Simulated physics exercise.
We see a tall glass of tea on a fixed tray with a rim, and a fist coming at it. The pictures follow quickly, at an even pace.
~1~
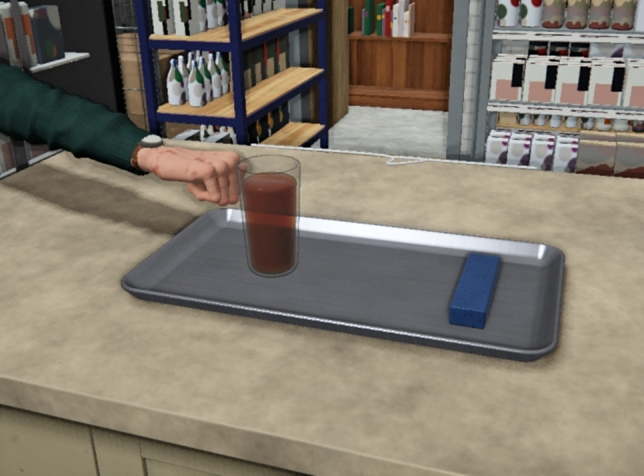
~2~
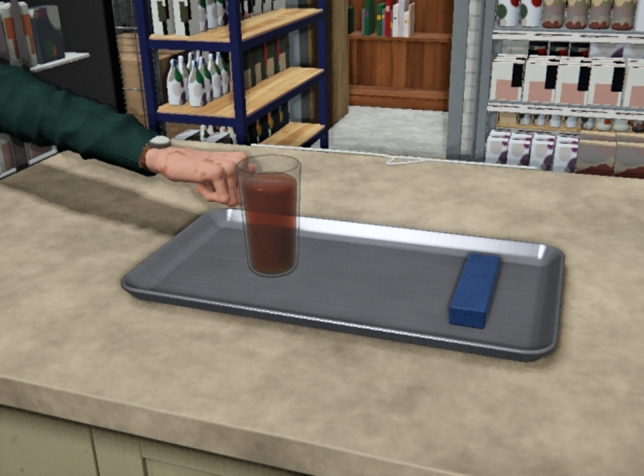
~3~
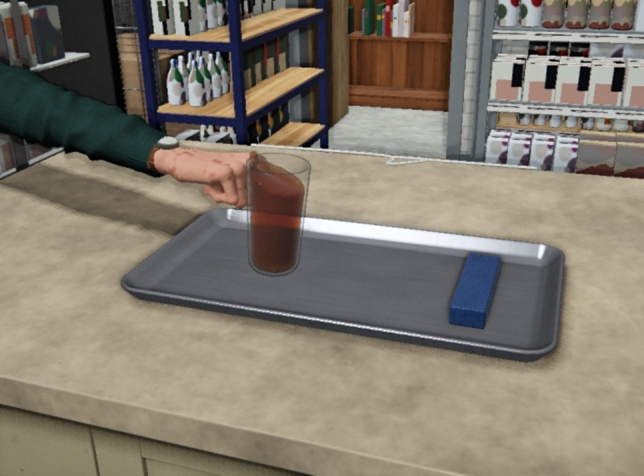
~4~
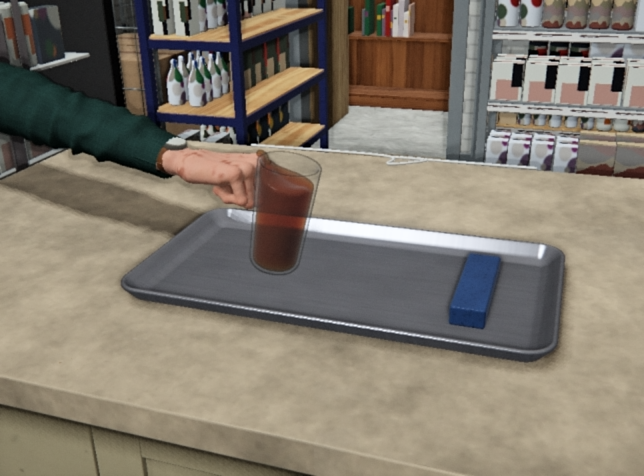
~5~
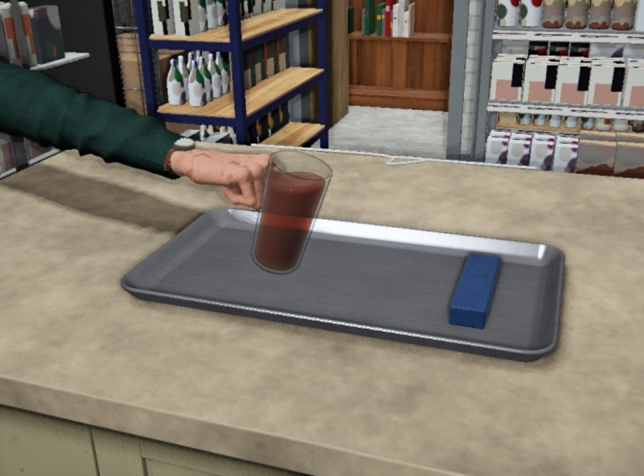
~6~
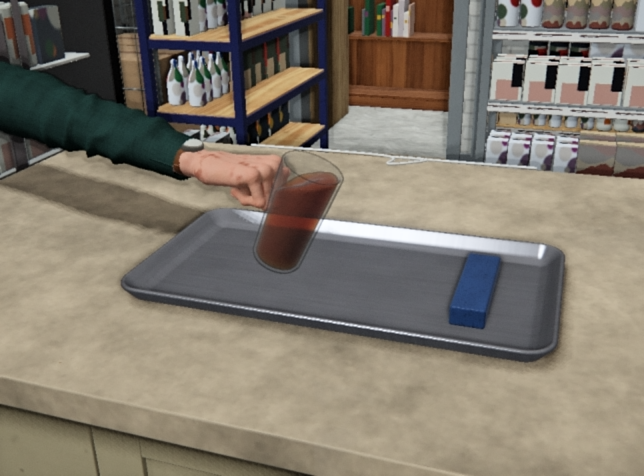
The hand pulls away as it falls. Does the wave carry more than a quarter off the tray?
In the end under a quarter gets off the tray.
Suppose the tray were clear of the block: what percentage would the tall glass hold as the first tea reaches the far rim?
It comes to 65 per cent or so.
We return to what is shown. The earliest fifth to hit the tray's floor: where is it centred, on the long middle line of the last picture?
Close to (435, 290).
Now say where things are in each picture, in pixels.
It leans 0°; its right rim is at (297, 168); the tea meets the walls at (245, 177) and (296, 182); the tray's far rim is at (559, 295); a block is fixed to the tray further along, in the first picture.
It leans 0°; its right rim is at (297, 169); the tea meets the walls at (246, 177) and (296, 182), in the second picture.
It leans 6°; its right rim is at (307, 170); the tea meets the walls at (254, 158) and (305, 187), in the third picture.
It leans 11°; its right rim is at (318, 173); the tea meets the walls at (263, 167) and (314, 186), in the fourth picture.
It leans 17°; its right rim is at (329, 178); the tea meets the walls at (270, 181) and (324, 181), in the fifth picture.
It leans 23°; its right rim is at (340, 183); the tea meets the walls at (277, 192) and (340, 179), in the sixth picture.
A moment on, the tall glass is falling and 99 per cent is in the glass, 0 on the tray and 0 above or beyond its rim.
Next, the tall glass lies on its side and 68 per cent is in the glass, 25 on the tray and 7 above or beyond its rim.
Then the tall glass lies on its side and 42 per cent is in the glass, 37 on the tray and 21 above or beyond its rim.
Later the tall glass lies on its side and 23 per cent is in the glass, 63 on the tray and 14 above or beyond its rim.
In the end 87 per cent is held by tray and glass, 13 is off the tray.
